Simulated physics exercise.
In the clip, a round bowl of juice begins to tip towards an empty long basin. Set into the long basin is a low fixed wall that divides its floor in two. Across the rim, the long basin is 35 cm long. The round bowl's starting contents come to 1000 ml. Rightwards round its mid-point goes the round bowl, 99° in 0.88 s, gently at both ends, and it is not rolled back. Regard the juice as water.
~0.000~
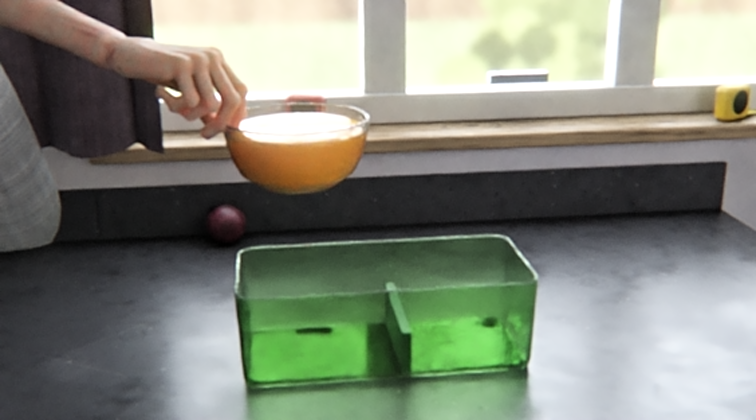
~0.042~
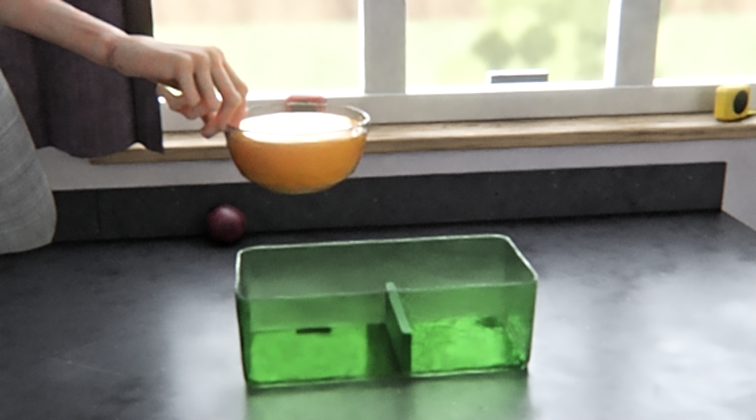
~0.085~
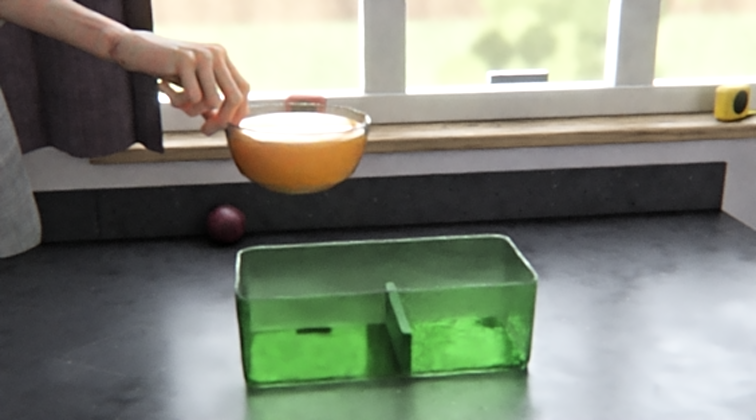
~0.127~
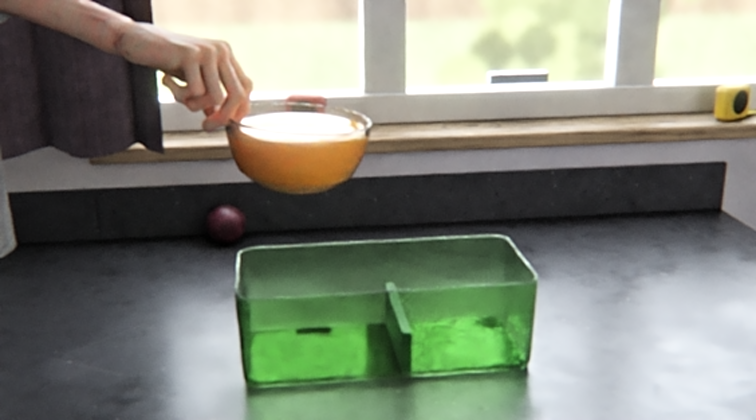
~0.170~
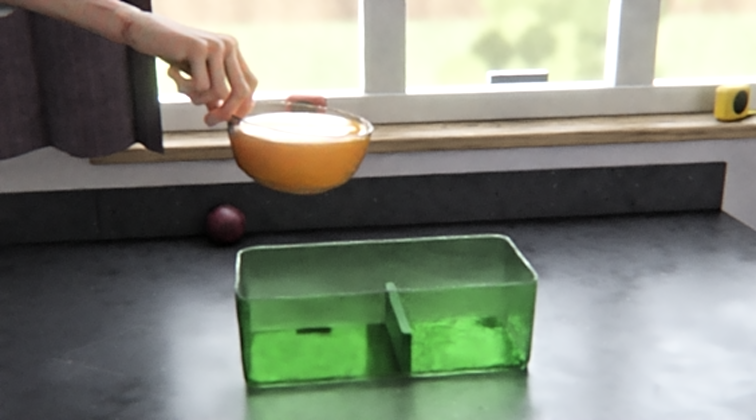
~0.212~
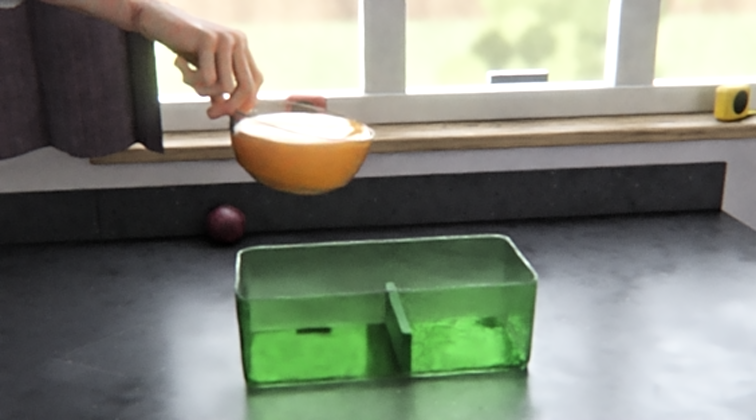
At first, a hand holds a clear round bowl of orange juice level above a long green basin with a divider, on a dark counter by a window. Then the hand gradually tilts the bowl a little to the right, and the juice shifts towards its lowered right rim.
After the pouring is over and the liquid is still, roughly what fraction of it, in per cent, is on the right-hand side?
Roughly 74 out of 100 parts.
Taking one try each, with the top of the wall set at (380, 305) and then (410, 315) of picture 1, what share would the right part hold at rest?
I'd put it at about 85 per cent for the first and about 60 per cent for the second.
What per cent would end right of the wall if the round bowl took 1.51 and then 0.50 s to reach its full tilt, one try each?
Around 80 per cent first, around 55 per cent next.
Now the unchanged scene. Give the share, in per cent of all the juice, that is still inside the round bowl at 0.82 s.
4 per cent or so.
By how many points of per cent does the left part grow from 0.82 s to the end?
I'd say near 10 percent.
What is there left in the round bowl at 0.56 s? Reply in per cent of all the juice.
Around 42 percent.
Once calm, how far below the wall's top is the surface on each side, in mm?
I'd say some 46 mm on the left and some 22 mm on the right.
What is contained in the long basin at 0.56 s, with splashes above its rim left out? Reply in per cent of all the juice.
At that time the basin holds about 16 per cent of the liquid.
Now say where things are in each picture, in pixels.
In the first picture, it leans 0°; its right rim is at (367, 117); the juice meets the walls at (227, 130) and (364, 125); the long basin's rim runs from (237, 274) to (522, 258); the wall's top is at (397, 307).
In the second picture, it leans 1°; its right rim is at (367, 118); the juice meets the walls at (227, 129) and (364, 125).
In the third picture, it leans 2°; its right rim is at (368, 120); the juice meets the walls at (228, 128) and (365, 126).
In the fourth picture, it leans 5°; its right rim is at (369, 123); the juice meets the walls at (229, 128) and (366, 127).
In the fifth picture, it leans 9°; its right rim is at (371, 128); the juice meets the walls at (231, 127) and (368, 128).
In the sixth picture, it leans 14°; its right rim is at (372, 134); the juice meets the walls at (232, 128) and (370, 129).
By 0.56 s the tilt is 70° and 43 per cent is still to pour, 1 is left of the wall and 16 right of it.
By 0.82 s the tilt is 98° and 4 per cent is still to pour, 14 is left of the wall and 73 right of it.
By 1.09 s the tilt is 99° and 0 per cent is still to pour, 25 is left of the wall and 74 right of it.
By 1.38 s the tilt is 99° and 0 per cent is still to pour, 25 is left of the wall and 74 right of it.
At rest 25 per cent lies left of the wall, 74 right of it and 1 outside.
